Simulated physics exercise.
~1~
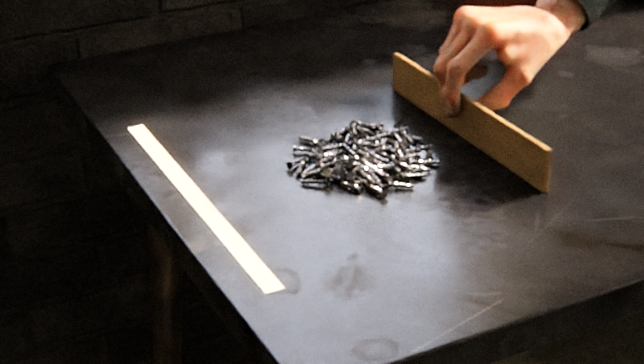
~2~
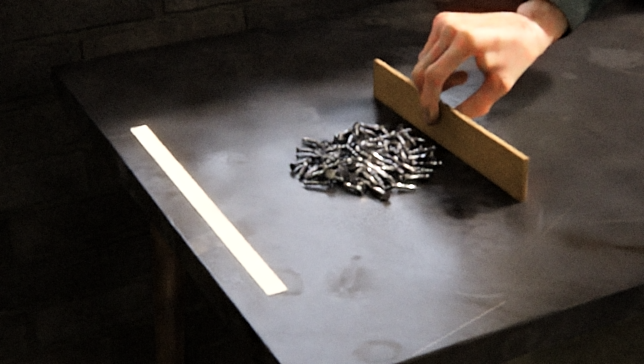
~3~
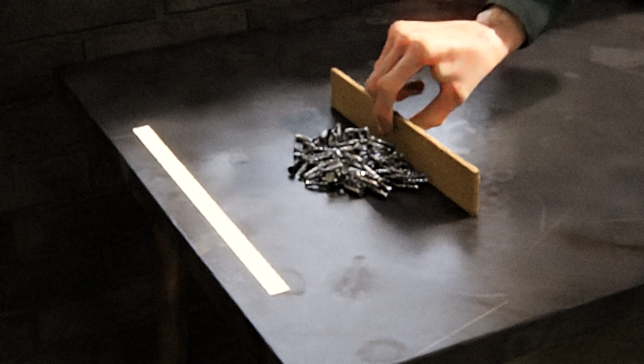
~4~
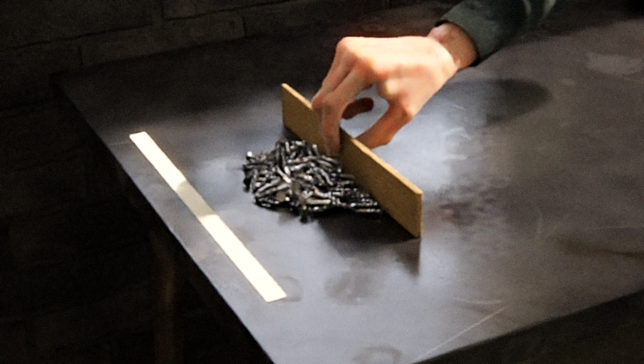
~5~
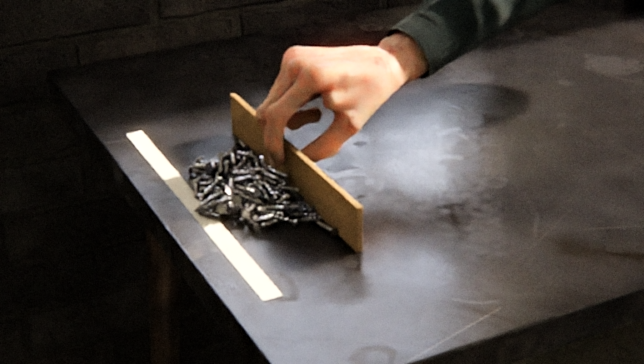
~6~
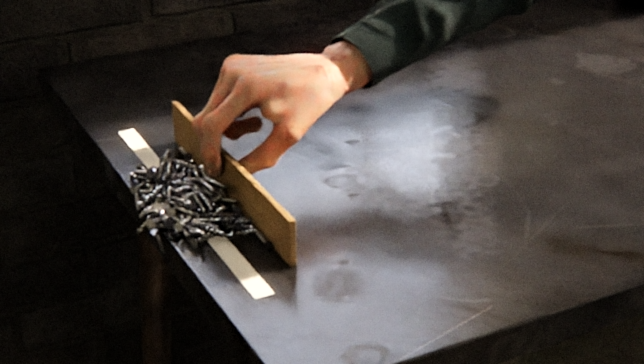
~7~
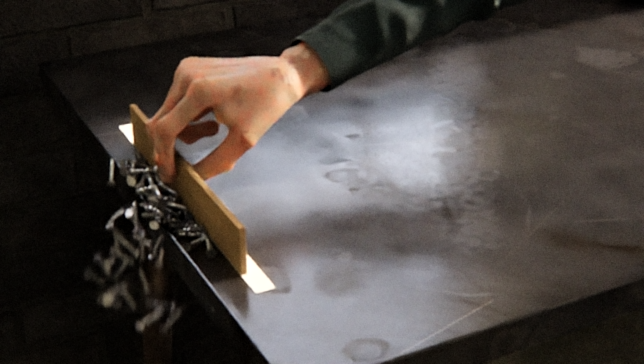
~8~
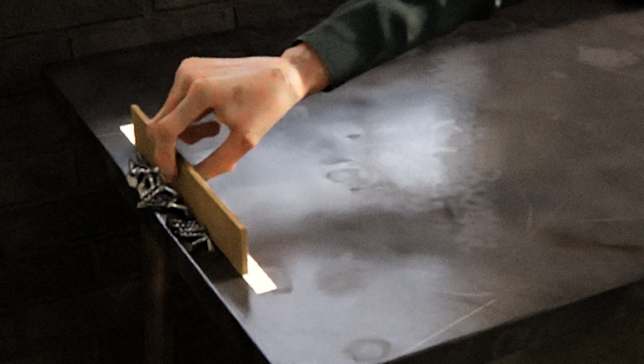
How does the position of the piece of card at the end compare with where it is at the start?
At the start the card stands to the right of the heap, well away from the white tape. By the end it is much farther left, standing on the tape near the table's left edge.
